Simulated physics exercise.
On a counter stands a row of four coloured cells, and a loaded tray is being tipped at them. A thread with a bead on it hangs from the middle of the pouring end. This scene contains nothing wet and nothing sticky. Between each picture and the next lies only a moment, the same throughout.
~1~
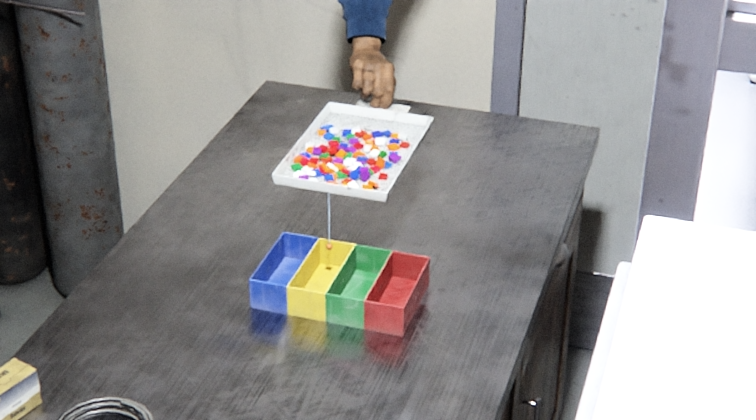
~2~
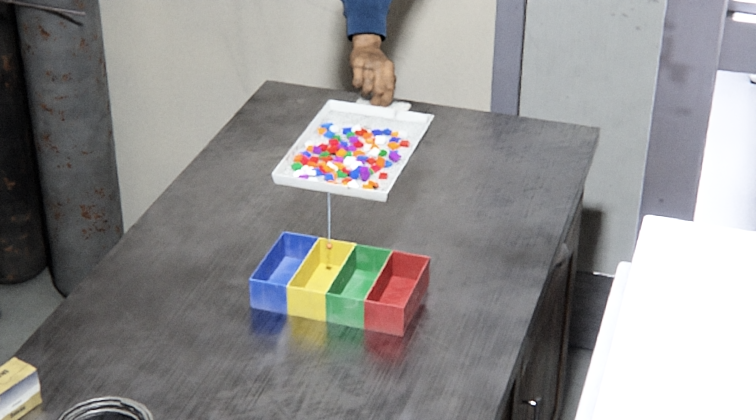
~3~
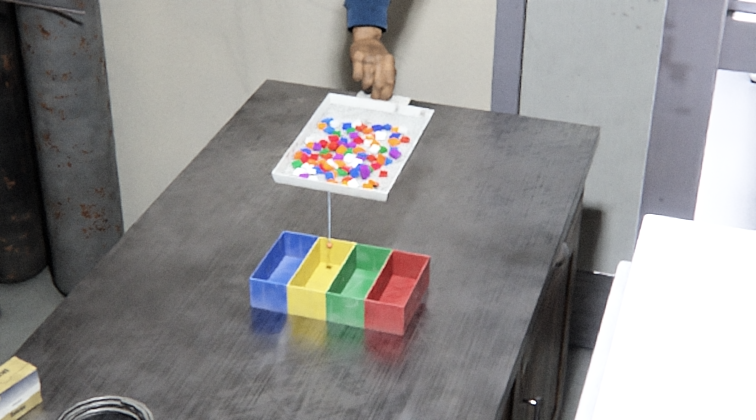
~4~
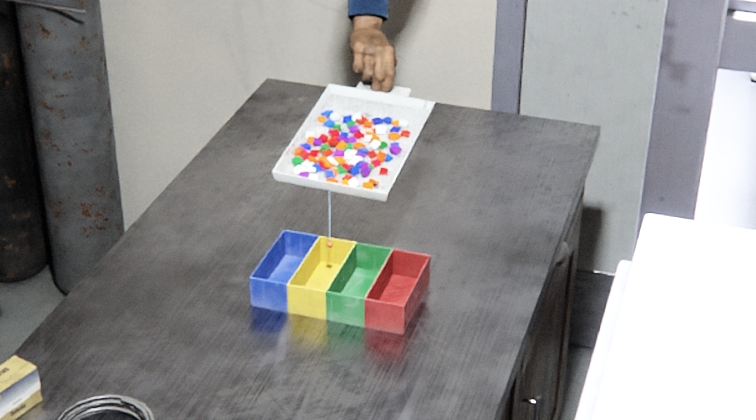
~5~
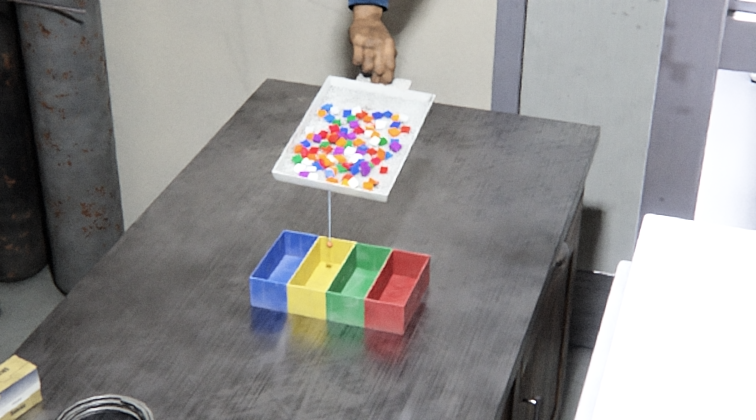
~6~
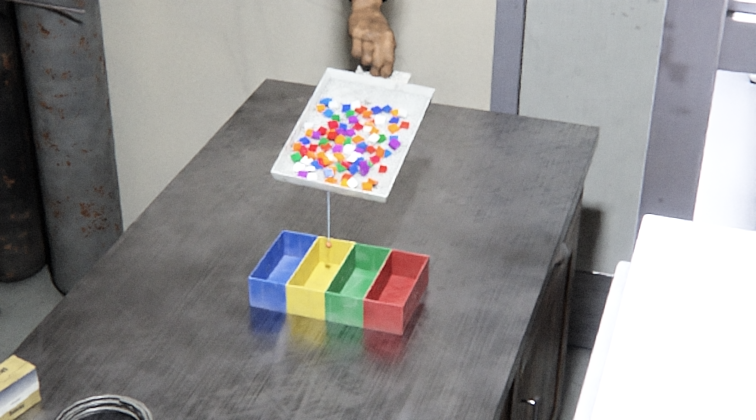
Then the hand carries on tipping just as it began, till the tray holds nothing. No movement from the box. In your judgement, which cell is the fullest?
In my judgement the green cell is fullest.
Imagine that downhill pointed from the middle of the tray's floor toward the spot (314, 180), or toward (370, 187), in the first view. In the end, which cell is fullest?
First try: The blue cell; second try: The cell in green.
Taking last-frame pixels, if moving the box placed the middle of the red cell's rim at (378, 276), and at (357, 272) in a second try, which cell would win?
The green cell, then red.
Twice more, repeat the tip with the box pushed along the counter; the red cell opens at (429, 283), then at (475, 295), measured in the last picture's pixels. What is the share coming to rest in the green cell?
20 and 0 in a hundred.
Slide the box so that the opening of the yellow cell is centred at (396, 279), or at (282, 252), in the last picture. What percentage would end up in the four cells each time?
In turn about 60 and about 70 percent.
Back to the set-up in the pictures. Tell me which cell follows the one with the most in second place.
The runner-up is the yellow one.
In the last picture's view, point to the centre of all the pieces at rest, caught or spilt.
Resting centre, last picture - approx. (353, 300).
Shortly afterwards, tray tipped steeply; the whole lot on the tray.
Next, tray tipped right over; near half on the tray; near a quarter in the green cell; a little in the yellow cell; a little in the red cell; only a few in the blue cell; a little falling or outside the box.
Some moments later, tray tipped past a quarter turn; near two thirds in the green cell; near a quarter in the yellow cell; a little in the red cell; a little in the blue cell.
In the end, tray tipped past a quarter turn; near two thirds in the green cell; near a quarter in the yellow cell; a little in the red cell; a little in the blue cell.
